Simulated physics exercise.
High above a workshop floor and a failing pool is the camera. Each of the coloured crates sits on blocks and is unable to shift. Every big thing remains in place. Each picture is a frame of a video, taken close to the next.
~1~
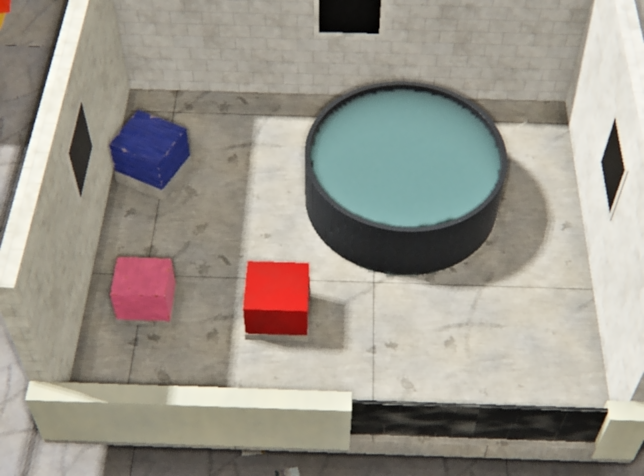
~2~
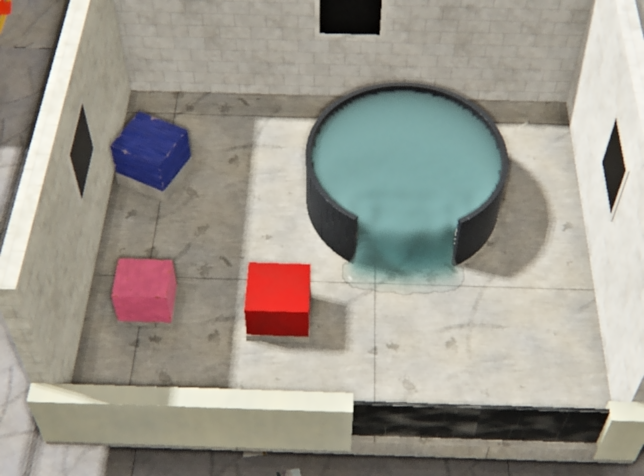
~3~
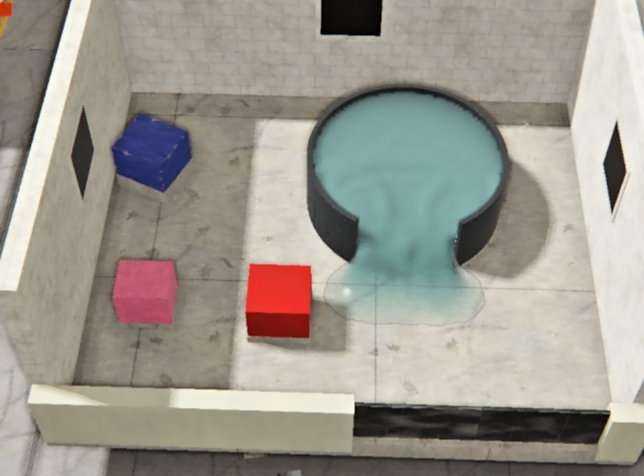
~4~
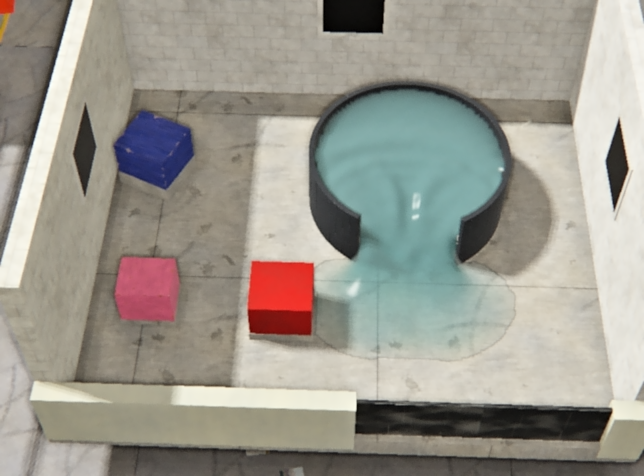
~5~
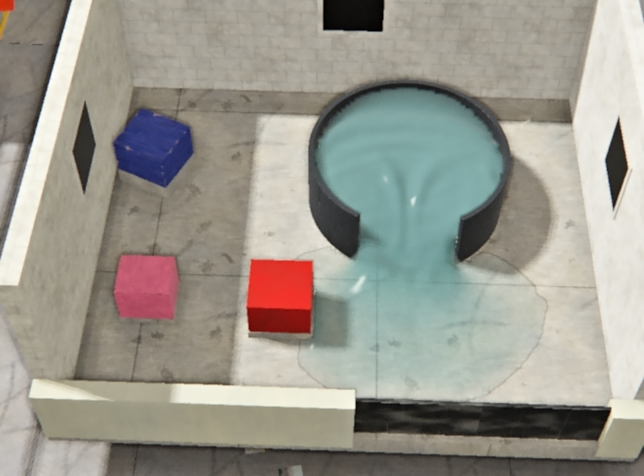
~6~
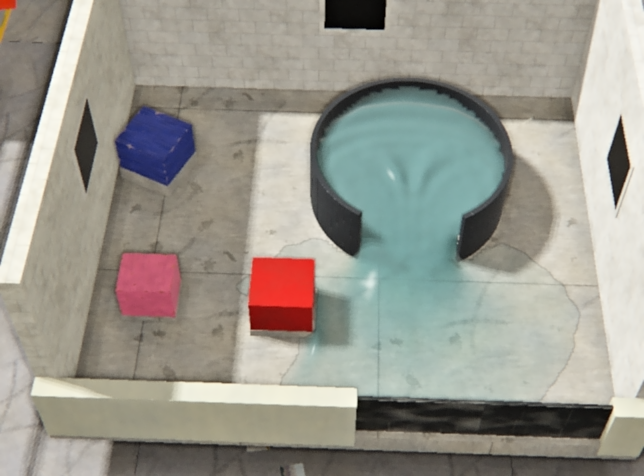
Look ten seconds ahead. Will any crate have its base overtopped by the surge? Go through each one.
The red crate is exposed, the blue crate is exposed, the pink crate is exposed.
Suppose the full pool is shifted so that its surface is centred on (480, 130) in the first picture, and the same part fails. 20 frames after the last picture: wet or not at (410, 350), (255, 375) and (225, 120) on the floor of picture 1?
First drenched; next drenched; last unwetted.
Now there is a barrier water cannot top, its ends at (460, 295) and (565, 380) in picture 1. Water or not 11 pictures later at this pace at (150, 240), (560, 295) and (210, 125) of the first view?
The first point comes out unwetted, the next inundated, the last unwetted.
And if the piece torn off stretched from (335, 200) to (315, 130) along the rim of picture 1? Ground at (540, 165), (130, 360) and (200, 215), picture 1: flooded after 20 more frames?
In order: Spared, swamped, swamped.
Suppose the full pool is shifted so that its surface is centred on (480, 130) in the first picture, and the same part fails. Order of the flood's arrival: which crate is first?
That would be the one in red.
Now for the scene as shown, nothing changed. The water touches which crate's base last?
I'd name the crate marked blue.
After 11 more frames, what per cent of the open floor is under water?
That comes to about 40 per cent.
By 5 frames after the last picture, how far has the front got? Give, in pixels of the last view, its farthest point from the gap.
Close to (144, 411).
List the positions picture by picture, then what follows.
The round tank at (405, 156) is whole and still, in the first picture.
The front is at (349, 277), out from the gap at (405, 256), in the second picture.
Water pours out at (406, 260) and has run to (340, 308), in the third picture.
Water pours out at (408, 260) and has run to (341, 345), in the fourth picture.
The front is at (333, 384), out from the gap at (407, 260), in the fifth picture.
Water pours out at (409, 257) and has run to a hidden place, in the sixth picture.
A moment on, water covers 35 % of the floor; the red crate water round its plinth, the blue crate not reached, the pink crate water round its plinth.
Next, water covers 40 % of the floor; the red crate water round its plinth, the blue crate not reached, the pink crate water round its plinth.
Then, water covers 70 % of the floor; the red crate water round its plinth, the blue crate water round its plinth, the pink crate water round its plinth.
Later, water covers 95 % of the floor; the red crate water round its plinth, the blue crate water round its plinth, the pink crate water round its plinth.
In the end, water covers 100 % of the floor; the red crate was topped, the blue crate was topped, the pink crate was topped.
